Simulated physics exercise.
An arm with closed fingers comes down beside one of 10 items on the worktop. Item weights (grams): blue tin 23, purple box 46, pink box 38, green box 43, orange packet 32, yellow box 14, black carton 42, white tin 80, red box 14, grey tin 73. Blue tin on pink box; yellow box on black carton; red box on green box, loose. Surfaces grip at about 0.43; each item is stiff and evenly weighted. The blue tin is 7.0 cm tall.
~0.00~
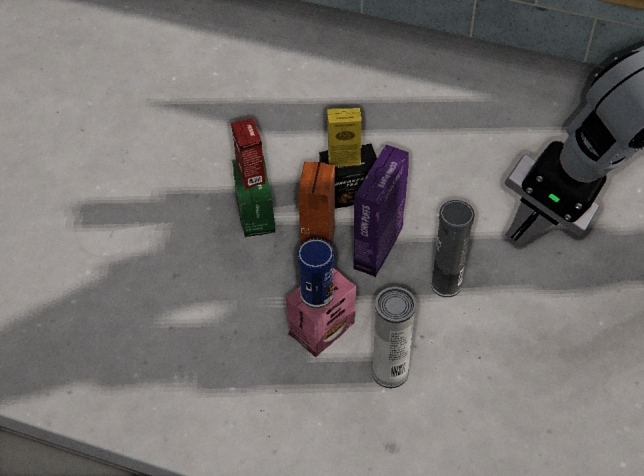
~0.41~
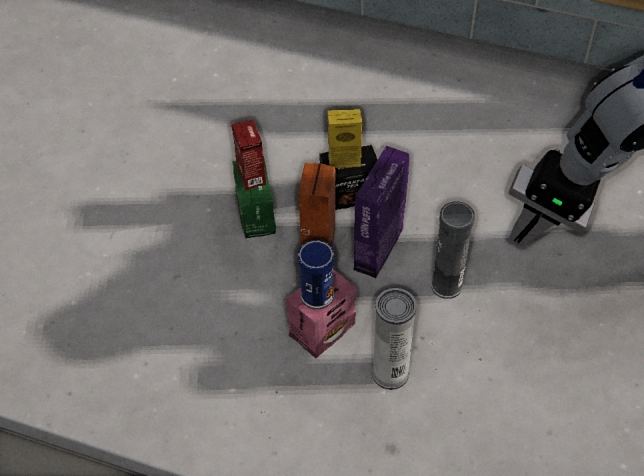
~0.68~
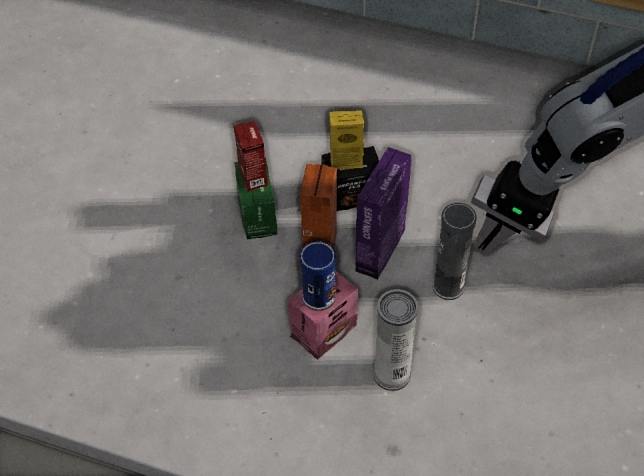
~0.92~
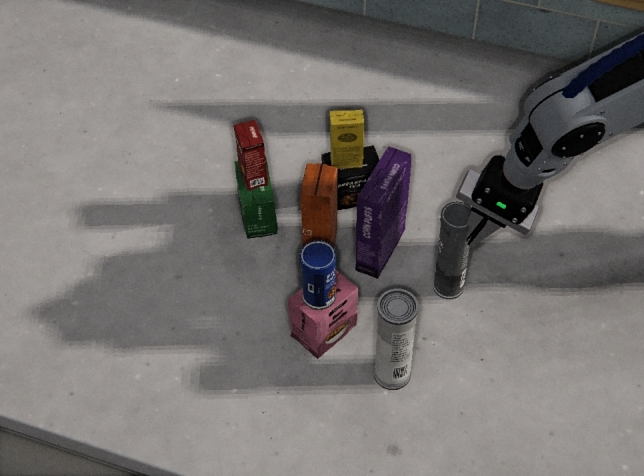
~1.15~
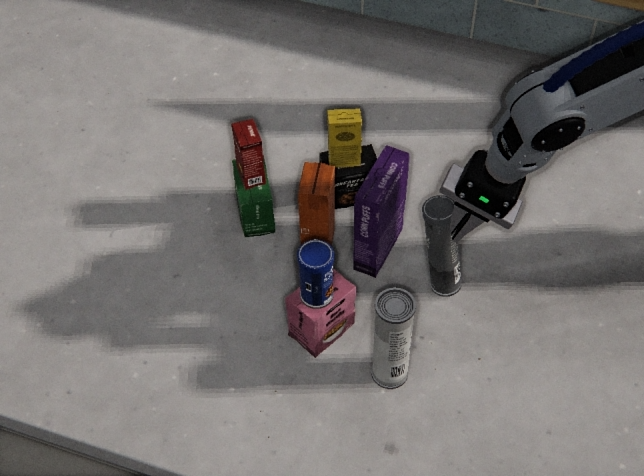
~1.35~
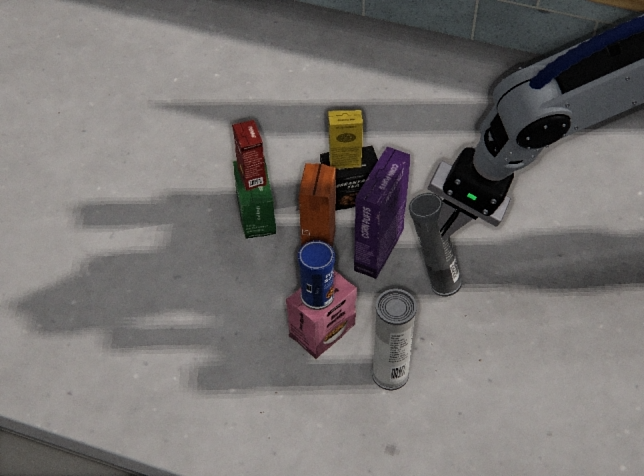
A grey, stone-like worktop beside a tiled wall is seen from above at an angle by a nearly still camera. A red box sits on a green one at left, a yellow box on a black carton behind, and a blue tin on a pink box in front, with orange and purple packages between and white and grey tins rightward. From the right, a robot arm moves left and pushes the upright grey tin's top, tilting it leftward.
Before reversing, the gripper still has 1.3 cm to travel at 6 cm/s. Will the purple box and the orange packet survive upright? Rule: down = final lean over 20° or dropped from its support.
The purple box winds up tipped, and the orange packet winds up tipped.
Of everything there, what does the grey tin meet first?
It's the purple box.
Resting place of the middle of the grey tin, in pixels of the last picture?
(394, 248).
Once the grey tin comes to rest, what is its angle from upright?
It comes to rest some 60° from upright.
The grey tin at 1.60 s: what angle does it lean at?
30 degrees or so off vertical.
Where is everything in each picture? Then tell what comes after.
In the first frame, has the fingertips at (525, 214); grey tin (451, 251) standing straight; purple box (381, 212), orange packet (317, 211).
In the second frame, has the fingertips at (526, 218); grey tin (452, 252) standing straight; blue tin (317, 275), pink box (322, 312).
In the third frame, has the fingertips at (490, 226); grey tin (454, 253) standing straight; green box (256, 199), yellow box (346, 141).
In the fourth frame, has the fingertips at (475, 220); grey tin (453, 252) standing straight; black carton (352, 179), white tin (395, 342).
In the fifth frame, has the fingertips at (459, 215); grey tin (443, 248) 8° off upright; red box (249, 154).
In the sixth frame, has the fingertips at (448, 212); grey tin (437, 246) 15° off upright; purple box (381, 214), orange packet (318, 213).
Around 1.60 s, purple box and grey tin touch at 1.53 s; off upright grey tin 30°, purple box 5°.
Around 1.90 s, orange packet and purple box touch at 1.69 s; black carton and purple box touch at 1.81 s; off upright grey tin 57°, purple box 42°, orange packet 36°.
Around 2.35 s, off upright grey tin 57°, purple box 42°, orange packet 37°.
At rest, past 20° or fallen, grey tin, purple box and orange packet. Standing, white tin, black carton, pink box, green box, red box, yellow box and blue tin.
